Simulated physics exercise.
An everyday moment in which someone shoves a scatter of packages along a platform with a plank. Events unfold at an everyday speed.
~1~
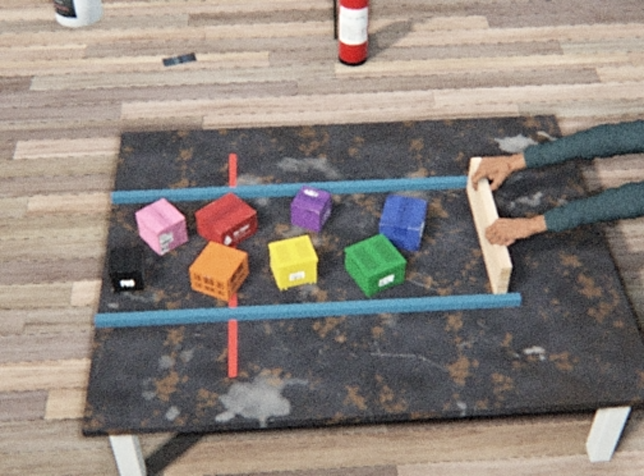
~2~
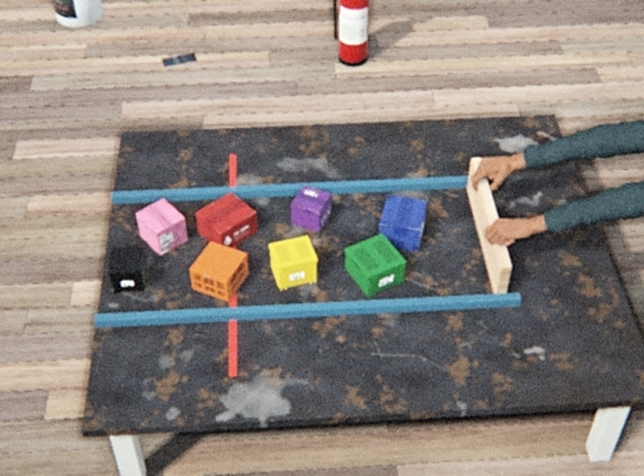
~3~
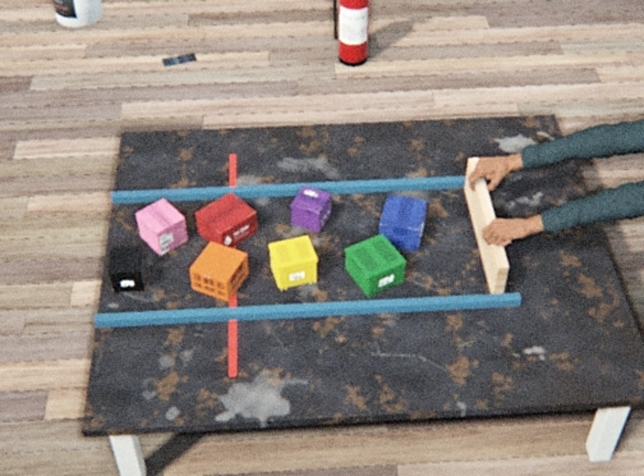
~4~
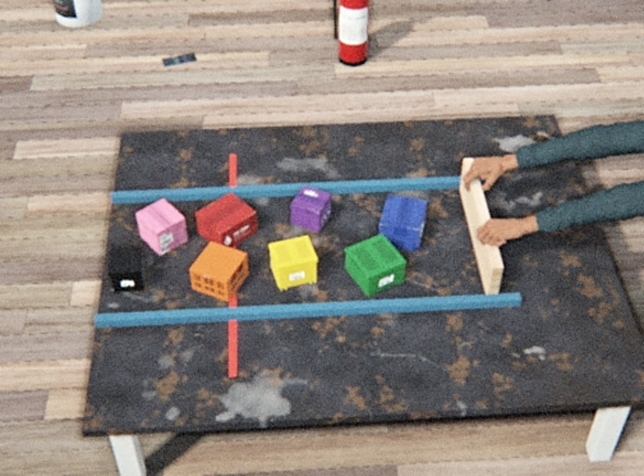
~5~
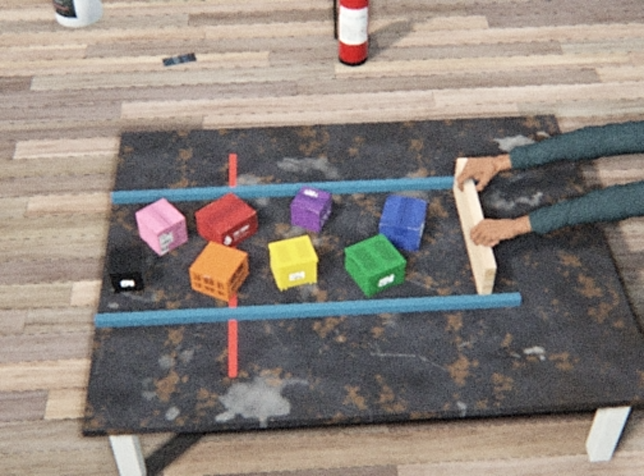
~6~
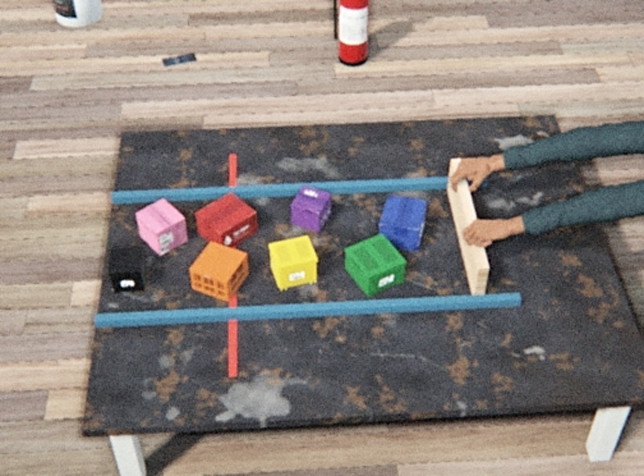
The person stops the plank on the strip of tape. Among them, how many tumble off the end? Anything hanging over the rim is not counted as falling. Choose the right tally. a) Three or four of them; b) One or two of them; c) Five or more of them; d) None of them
b, one or two of them.
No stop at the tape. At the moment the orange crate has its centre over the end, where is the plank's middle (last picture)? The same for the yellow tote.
(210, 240) and (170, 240), more or less.
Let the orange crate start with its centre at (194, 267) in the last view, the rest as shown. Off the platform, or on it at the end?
Result: The orange crate keeps its place.
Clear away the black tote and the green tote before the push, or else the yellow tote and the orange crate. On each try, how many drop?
You'd get 0 in the first case and 0 in the second one.
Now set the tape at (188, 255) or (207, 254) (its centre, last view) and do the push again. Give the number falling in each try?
Respectively 3 and 2.
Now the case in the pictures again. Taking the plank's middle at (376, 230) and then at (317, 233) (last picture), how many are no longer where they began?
Moved so far: 2, later 5.
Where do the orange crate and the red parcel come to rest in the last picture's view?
Orange crate at (126, 283), red parcel at (163, 220).
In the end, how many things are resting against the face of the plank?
Total: 3.
Soon after, none off yet; black tote at rest near (128, 271); pink parcel at rest near (162, 227); orange crate at rest near (220, 271).
At rest, the number that fall off is one or two; fallen, black tote.
